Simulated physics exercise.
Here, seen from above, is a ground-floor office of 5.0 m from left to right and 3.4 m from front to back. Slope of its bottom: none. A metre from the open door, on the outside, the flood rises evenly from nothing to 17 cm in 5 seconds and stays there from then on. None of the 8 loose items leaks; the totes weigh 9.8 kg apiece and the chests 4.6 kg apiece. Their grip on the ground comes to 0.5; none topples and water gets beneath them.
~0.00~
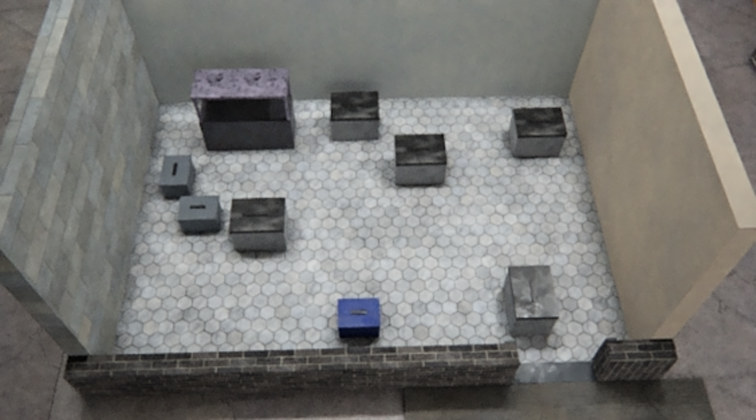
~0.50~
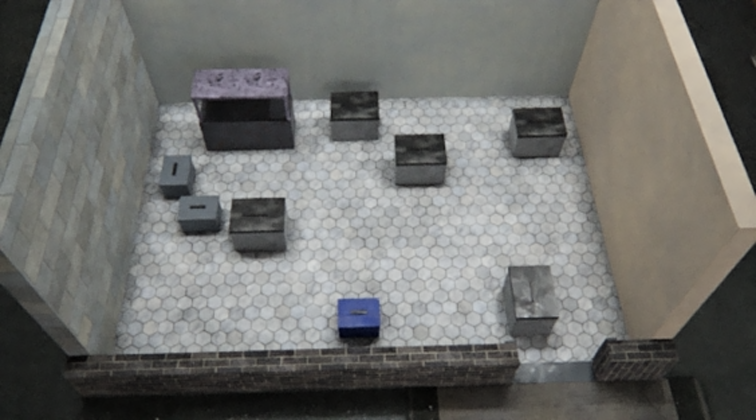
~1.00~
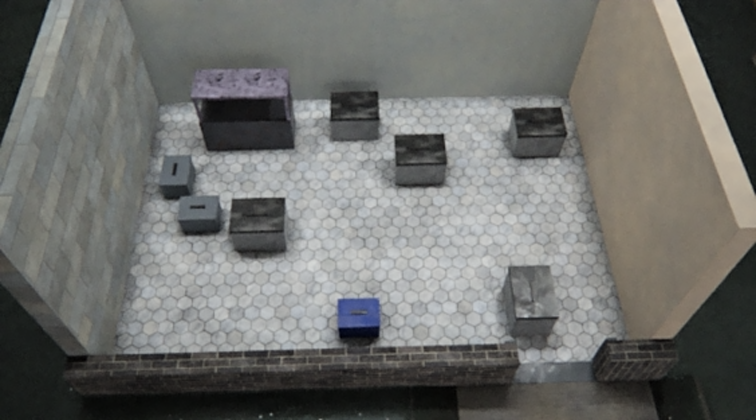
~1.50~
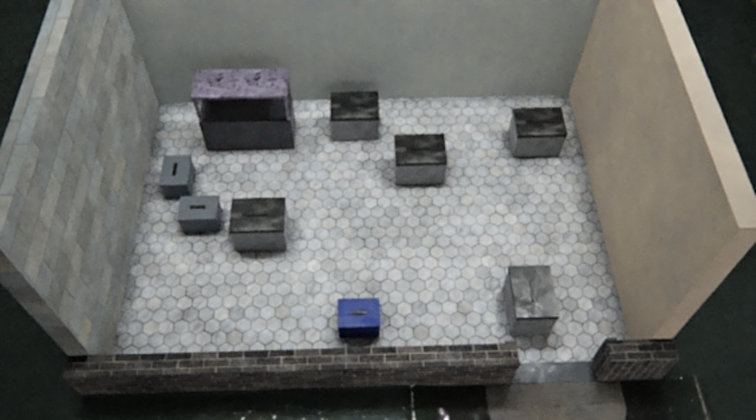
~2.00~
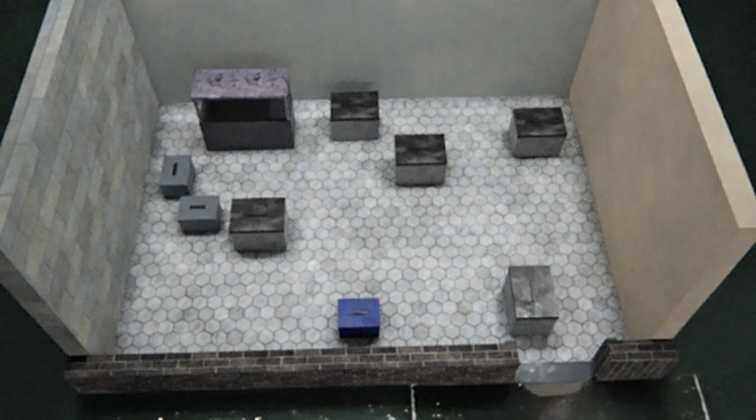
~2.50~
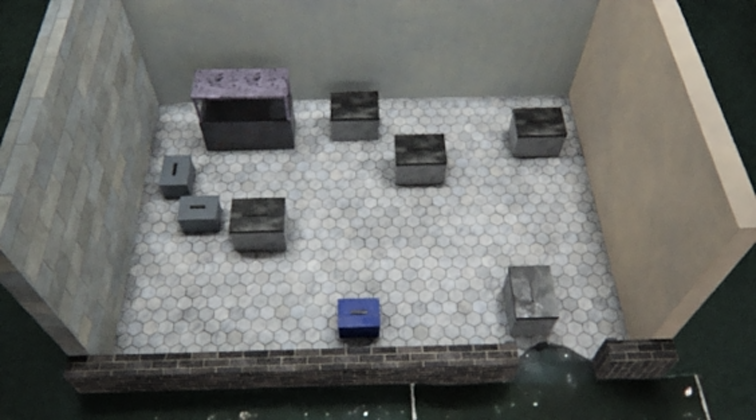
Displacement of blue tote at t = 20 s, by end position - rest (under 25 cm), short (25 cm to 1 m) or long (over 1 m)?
Rest.
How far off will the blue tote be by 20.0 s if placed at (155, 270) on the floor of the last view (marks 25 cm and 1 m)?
Here it goes just a bit.
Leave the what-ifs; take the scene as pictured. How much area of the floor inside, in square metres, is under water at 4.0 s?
Wet area: Approx. 2.5 m2.
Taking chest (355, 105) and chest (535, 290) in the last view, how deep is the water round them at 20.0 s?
I'd estimate 8 cm for the first and 8 cm for the second.
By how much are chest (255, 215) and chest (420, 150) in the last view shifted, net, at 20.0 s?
The first is 100 cm from its start, the second 250 cm.
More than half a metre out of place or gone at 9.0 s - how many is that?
The answer is 3.
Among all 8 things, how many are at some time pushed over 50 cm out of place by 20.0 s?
Count: 5.
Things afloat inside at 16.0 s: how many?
At that point I count 5.
After 4.0 s the blue tote is near (359, 312), 0.0 m from its start, aground; 0 afloat.
After 9.0 s the blue tote is near (359, 312), 0.0 m from its start, aground; 4 afloat.
After 16.0 s the blue tote is near (359, 312), 0.0 m from its start, aground; 5 afloat.
After 20.0 s the blue tote is near (359, 312), 0.0 m from its start, aground; 6 afloat.
